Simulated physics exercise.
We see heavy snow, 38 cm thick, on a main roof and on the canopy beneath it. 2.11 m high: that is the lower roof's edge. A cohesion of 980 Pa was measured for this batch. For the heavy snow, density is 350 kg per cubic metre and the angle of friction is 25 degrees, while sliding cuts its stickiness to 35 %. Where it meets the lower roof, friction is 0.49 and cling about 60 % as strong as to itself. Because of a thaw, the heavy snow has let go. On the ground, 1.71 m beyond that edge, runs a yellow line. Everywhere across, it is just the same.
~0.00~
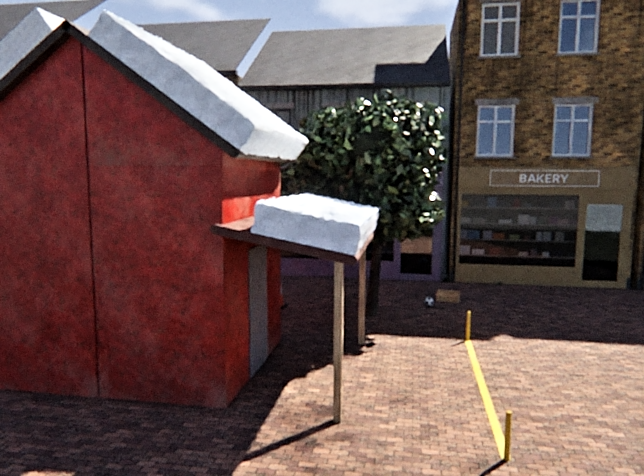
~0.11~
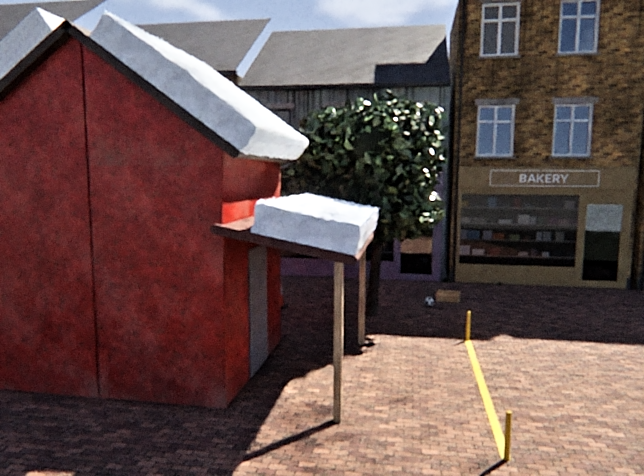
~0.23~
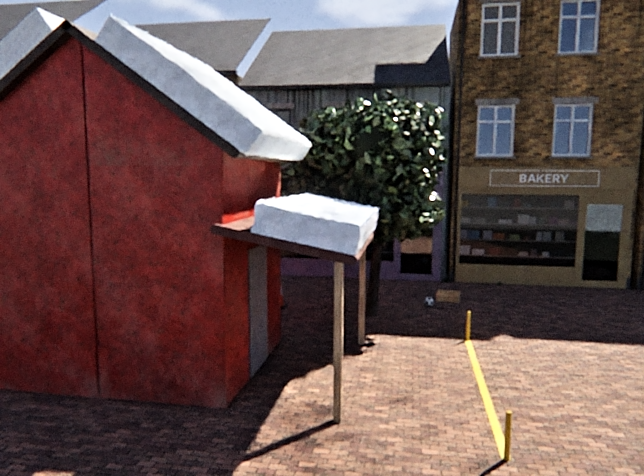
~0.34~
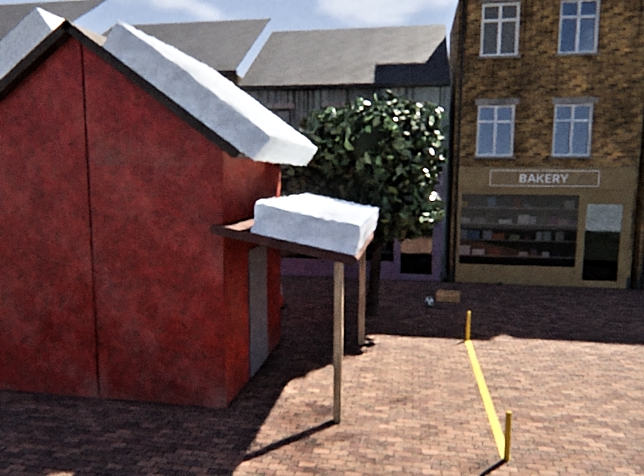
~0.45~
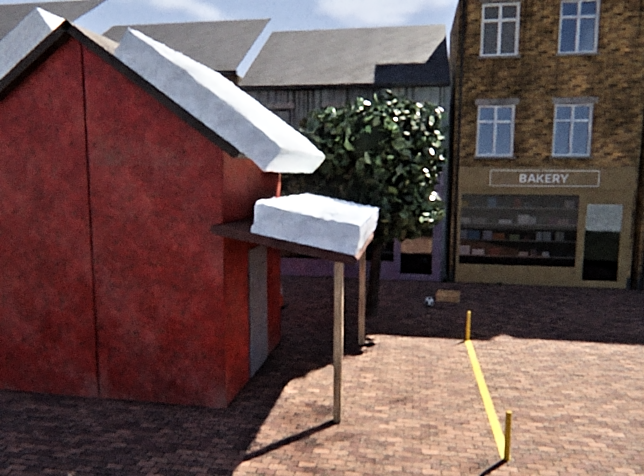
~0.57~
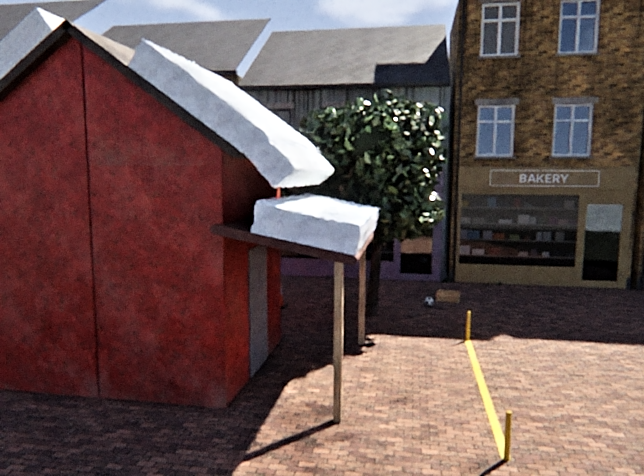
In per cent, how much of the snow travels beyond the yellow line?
Something like 21 %.
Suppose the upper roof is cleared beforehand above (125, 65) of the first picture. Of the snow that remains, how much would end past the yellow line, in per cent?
I'd put it at around 8 percent.
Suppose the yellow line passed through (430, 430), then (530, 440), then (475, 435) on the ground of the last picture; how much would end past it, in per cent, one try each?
Roughly 45 %, then 14 %, then 25 %.
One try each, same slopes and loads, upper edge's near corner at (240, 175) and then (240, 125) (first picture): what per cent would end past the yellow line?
Try 1: Near 7 %; try 2: Near 35 %.
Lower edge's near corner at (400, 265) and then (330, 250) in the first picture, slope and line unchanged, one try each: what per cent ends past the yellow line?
Close to 12 % on the first try, close to 30 % on the next.
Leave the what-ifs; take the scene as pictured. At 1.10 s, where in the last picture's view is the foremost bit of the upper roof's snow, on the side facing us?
(382, 223), give or take.
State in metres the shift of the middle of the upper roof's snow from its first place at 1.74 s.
About 4.0 m.
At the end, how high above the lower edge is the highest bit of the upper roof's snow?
Height above lower edge: Approx. 0.5 m.
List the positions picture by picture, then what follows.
Foremost bit of the heavy snow at (241, 124), in the first frame.
Foremost bit of the heavy snow at (242, 125), its middle shifted 2.4 cm, 1 % of it past the upper edge, in one piece, in the second frame.
Foremost bit of the heavy snow at (247, 129), its middle shifted 9.7 cm, 4 % of it past the upper edge, in one piece, in the third frame.
Foremost bit of the heavy snow at (255, 136), its middle shifted 22 cm, 9 % of it past the upper edge, in one piece, in the fourth frame.
Foremost bit of the heavy snow at (266, 150), its middle shifted 40 cm, 17 % of it past the upper edge, in one piece, in the fifth frame.
Foremost bit of the heavy snow at (280, 154), its middle shifted 63 cm, 27 % of it past the upper edge, cracking, in the sixth frame.
After 1.10 s, none is below the lower edge and 0 % is past the line.
After 1.74 s, 46 % is below the lower edge and 2 % is past the line.
After 2.37 s, 65 % is below the lower edge and 21 % is past the line.
After 3.00 s, 72 % is below the lower edge and 21 % is past the line.
After 3.50 s, 72 % is below the lower edge and 21 % is past the line.
